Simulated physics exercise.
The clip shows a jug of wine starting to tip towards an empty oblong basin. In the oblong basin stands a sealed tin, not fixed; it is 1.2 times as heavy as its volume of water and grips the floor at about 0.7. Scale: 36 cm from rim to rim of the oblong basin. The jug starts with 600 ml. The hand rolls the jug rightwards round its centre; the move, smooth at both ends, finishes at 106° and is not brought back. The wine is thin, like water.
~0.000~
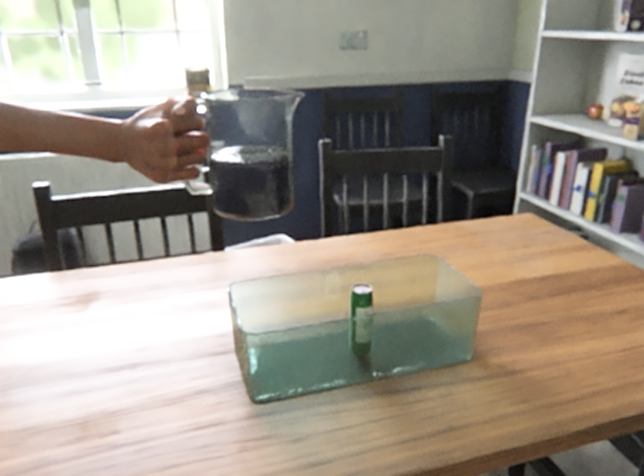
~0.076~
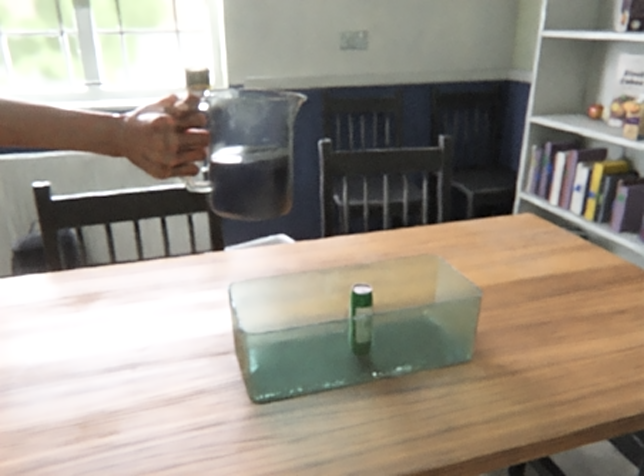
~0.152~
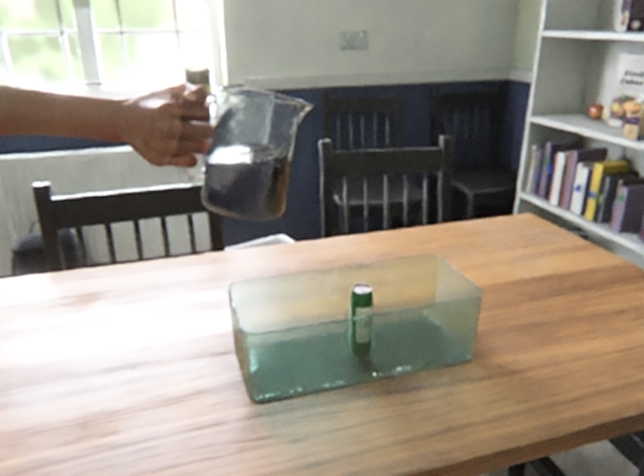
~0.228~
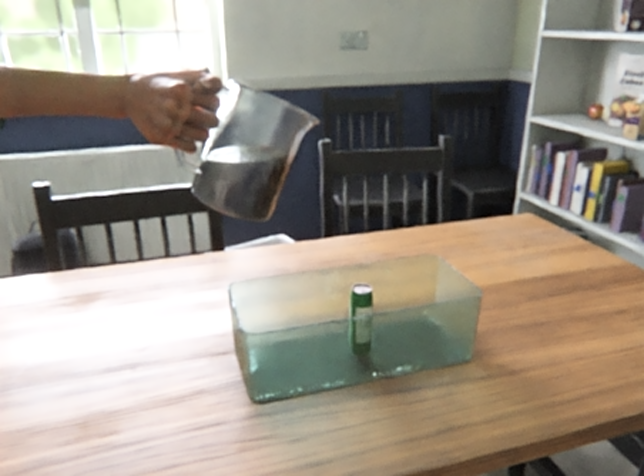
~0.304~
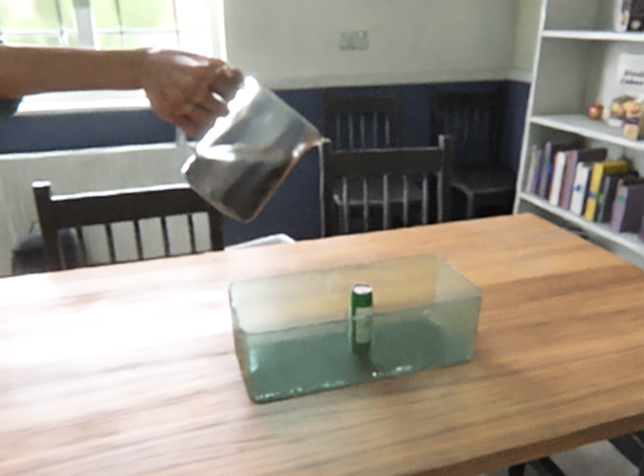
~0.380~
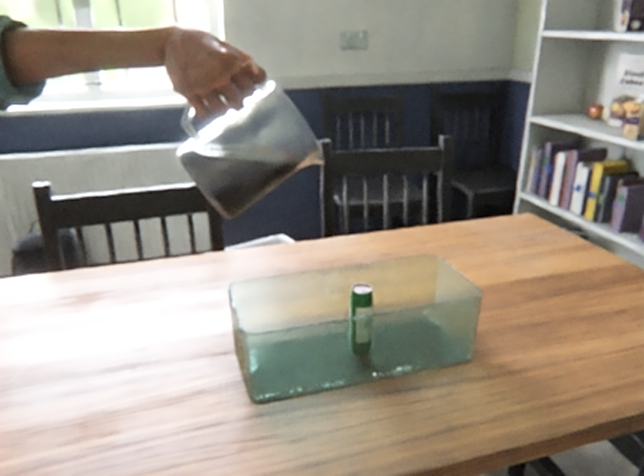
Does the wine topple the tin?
It remains upright.
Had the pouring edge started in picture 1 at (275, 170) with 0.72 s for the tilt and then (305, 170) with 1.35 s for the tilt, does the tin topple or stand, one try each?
First it remains upright; then it topples.
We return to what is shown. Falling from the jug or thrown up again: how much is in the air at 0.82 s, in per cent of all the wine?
Some 28 per cent.
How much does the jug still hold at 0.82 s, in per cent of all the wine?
Some 22 per cent.
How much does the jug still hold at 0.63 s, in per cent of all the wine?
Some 68 per cent.
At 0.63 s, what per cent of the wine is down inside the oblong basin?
About 2 per cent.
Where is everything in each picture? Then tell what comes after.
Tilt 0°; pouring edge (304, 93); surface from (211, 157) to (289, 151); the oblong basin's rim runs from (235, 309) to (459, 274); the tin's top is at (362, 291), in the first picture.
Tilt 3°; pouring edge (307, 96); surface from (210, 158) to (288, 150), in the second picture.
Tilt 11°; pouring edge (313, 105); surface from (208, 160) to (289, 150), in the third picture.
Tilt 24°; pouring edge (321, 120); surface from (202, 161) to (288, 152), in the fourth picture.
Tilt 40°; pouring edge (325, 141); surface from (190, 161) to (293, 155), in the fifth picture.
Tilt 58°; pouring edge (324, 163); surface from (181, 150) to (299, 157), in the sixth picture.
After 0.63 s the tilt is 102° and 67 per cent is still to pour; the tin stands where it began.
After 0.82 s the tilt is 106° and 23 per cent is still to pour; the tin stands where it began.
After 1.01 s the tilt is 106° and 5 per cent is still to pour; the tin stands where it began.
After 1.22 s the tilt is 106° and 1 per cent is still to pour; the tin stands where it began.
In the end the tin stands where it began.
